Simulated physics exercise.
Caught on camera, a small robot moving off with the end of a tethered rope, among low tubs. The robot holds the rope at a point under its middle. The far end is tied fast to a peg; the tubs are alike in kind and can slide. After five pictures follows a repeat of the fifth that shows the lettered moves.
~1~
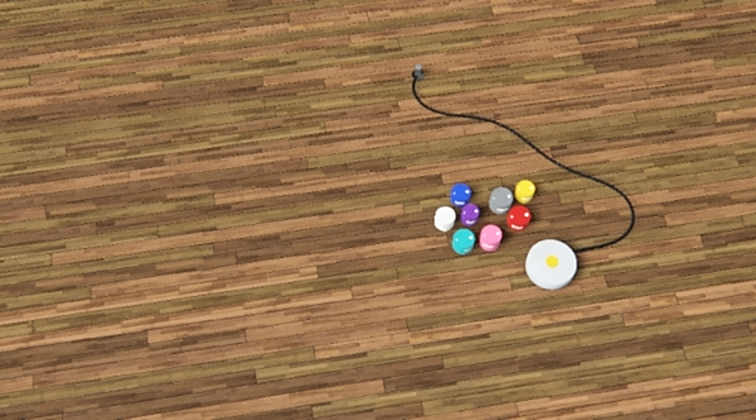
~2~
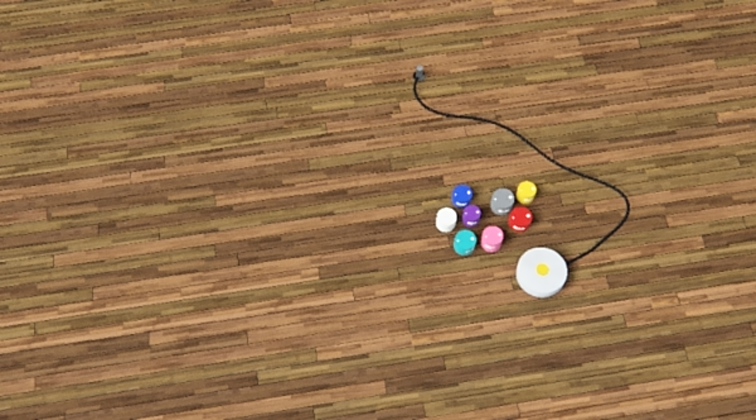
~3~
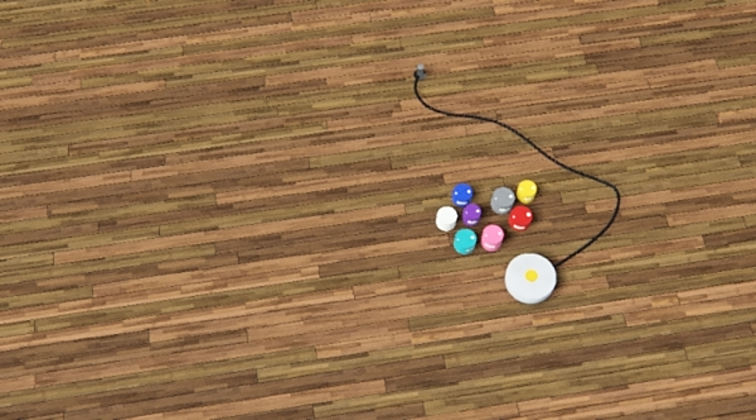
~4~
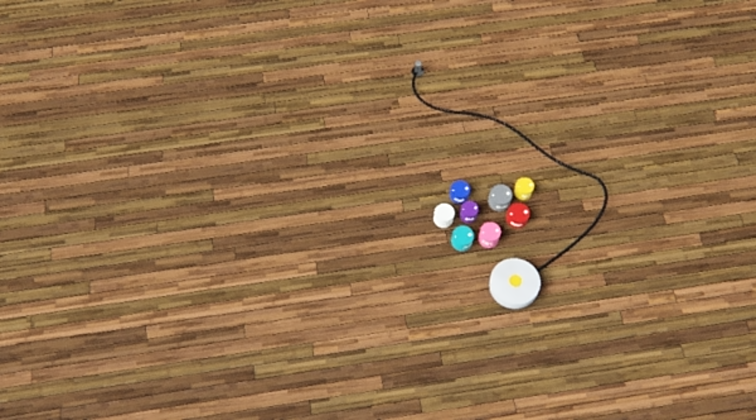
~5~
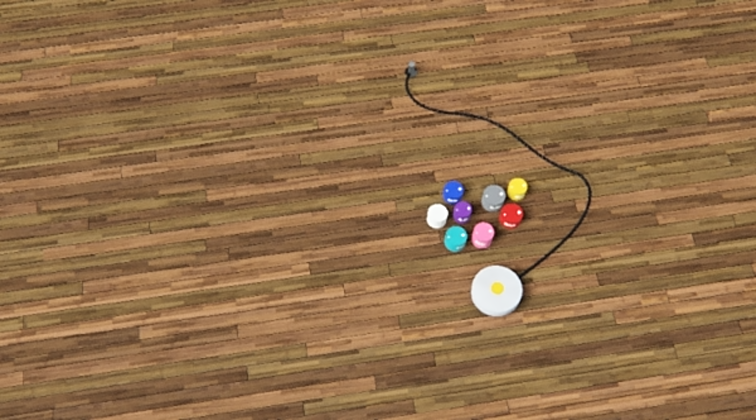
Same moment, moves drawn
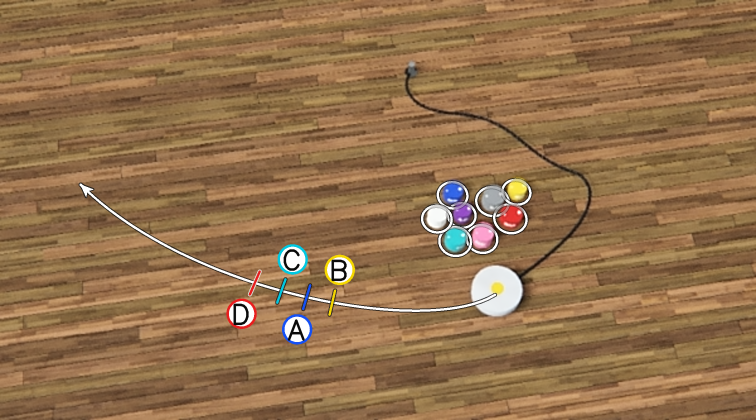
A round white robot with a yellow dot slid slowly down and to the left across the wooden floor, drawing a black rope tied to a peg around a cluster of colourful tubs.
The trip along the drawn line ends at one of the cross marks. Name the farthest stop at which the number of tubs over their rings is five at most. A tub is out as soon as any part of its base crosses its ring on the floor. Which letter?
No farther than A.
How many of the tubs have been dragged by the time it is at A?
By then, four.
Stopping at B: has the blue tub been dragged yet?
By then, no.
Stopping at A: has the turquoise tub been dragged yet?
By then, no.
On the copy, A at (307, 297); B at (332, 302); C at (281, 291); D at (255, 283); the route from (495, 295) via (266, 286) to (80, 184).
On A. First, robot (432, 307).
Then, robot (364, 304).
Finally, robot (306, 294); pink tub (474, 227); grey tub (472, 196); red tub (486, 213); yellow tub (492, 195); four over the rings.
By contrast, B is within the limit but short; C has seven over the rings; D has eight over the rings.
